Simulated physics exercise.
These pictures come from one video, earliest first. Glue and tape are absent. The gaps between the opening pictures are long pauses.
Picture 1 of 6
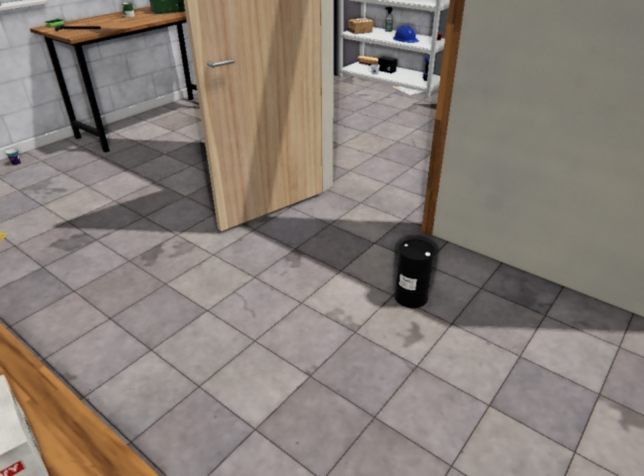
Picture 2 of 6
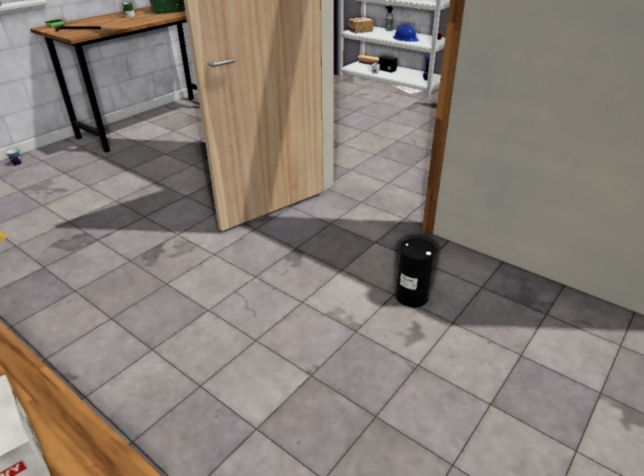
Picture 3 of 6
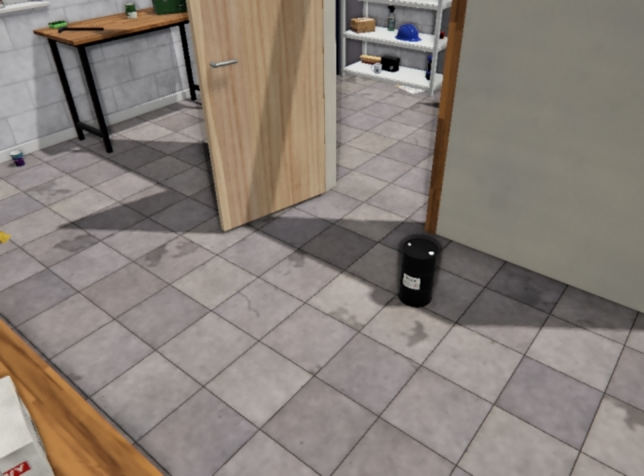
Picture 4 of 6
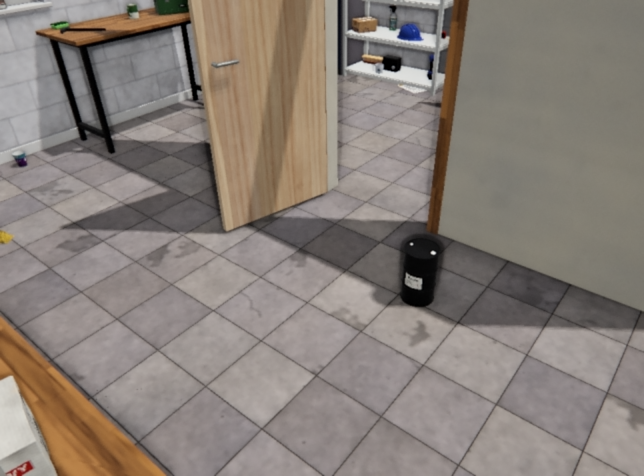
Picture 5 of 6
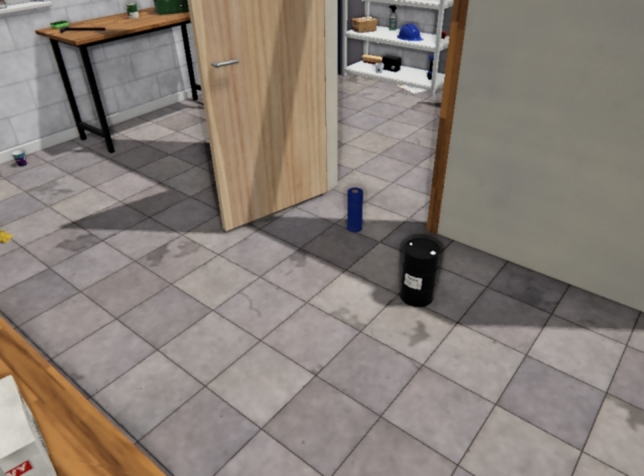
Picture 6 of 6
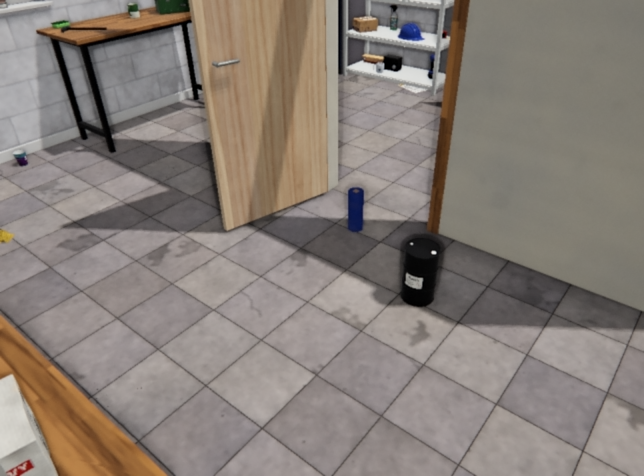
We see a wide-open wooden door and a black canister on a grey tiled floor, with nothing moving apart from a slight shift of the view; later, an upright blue roll appears in the doorway and stays still.
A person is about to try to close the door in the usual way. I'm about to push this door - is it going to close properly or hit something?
The door is likely to swing home.
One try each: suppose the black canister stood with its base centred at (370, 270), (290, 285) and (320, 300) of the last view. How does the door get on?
In the first case it shuts; in the second case it shuts; in the third case it closes.
Then, 1.00 s past the last view, open by 49°.
Then, 1.40 s past the last view, open by 14°; blue roll displaced well along near (385, 203).
Then, 2.20 s past the last view, open by 0°; blue roll rocked 8° from its first pose near (407, 191).
Finally, open by 0°; moved from the start, blue roll; black canister still in place. Final places as the last picture's camera would see them, blue roll near (409, 190).
